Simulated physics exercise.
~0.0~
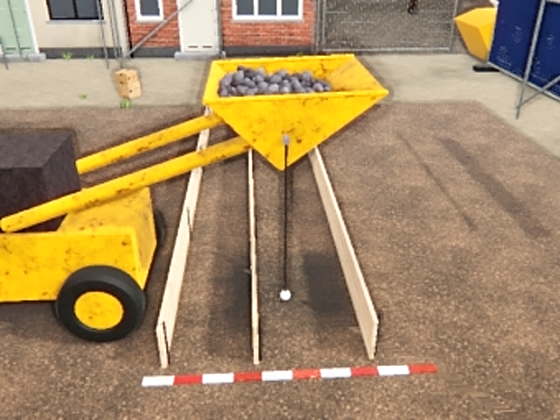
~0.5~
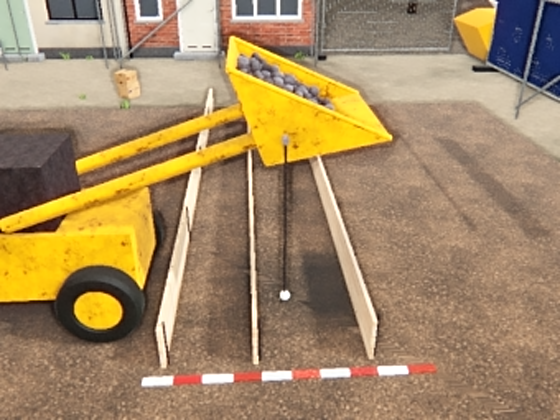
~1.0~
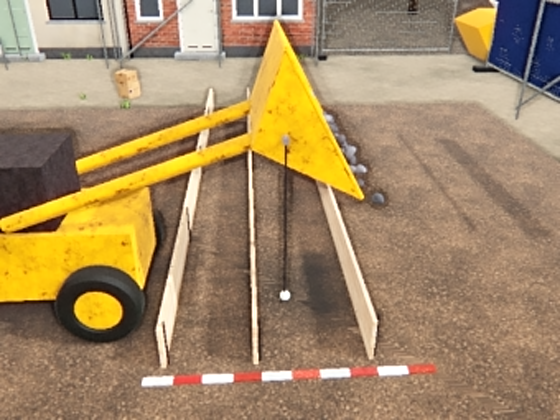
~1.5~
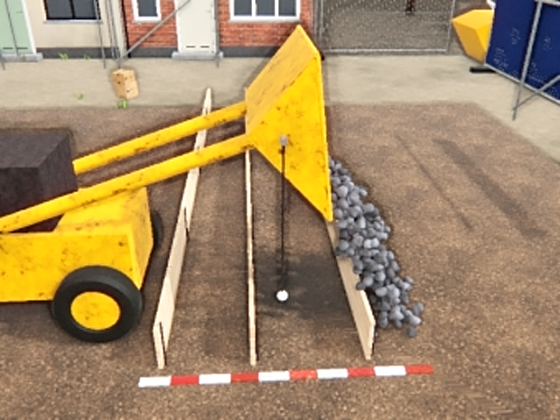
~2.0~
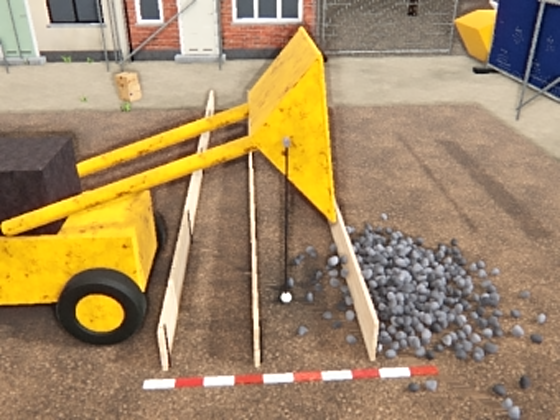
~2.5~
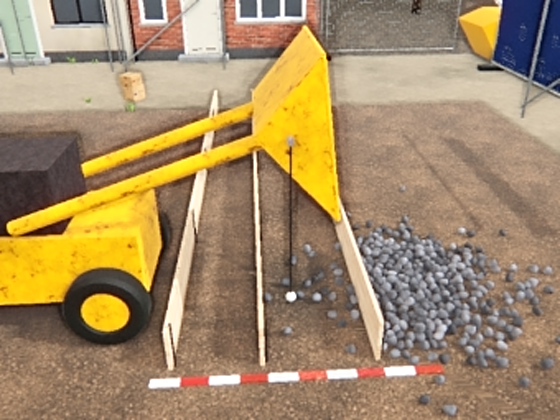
In a dirt yard in front of brick house fronts, a yellow loader holds a raised bucket of round grey stones above three upright boards, with a white ball hanging below the hinge and a striped staff on the ground. The bucket tips to the right, and the stones slide toward its lower edge. As it steepens, the first few drop off the lip. The rest then pour down in a stream around the last board. They spread into a wide heap, mostly beyond that board, with a few scattered in the bay beside it, while the empty bucket stays tipped.
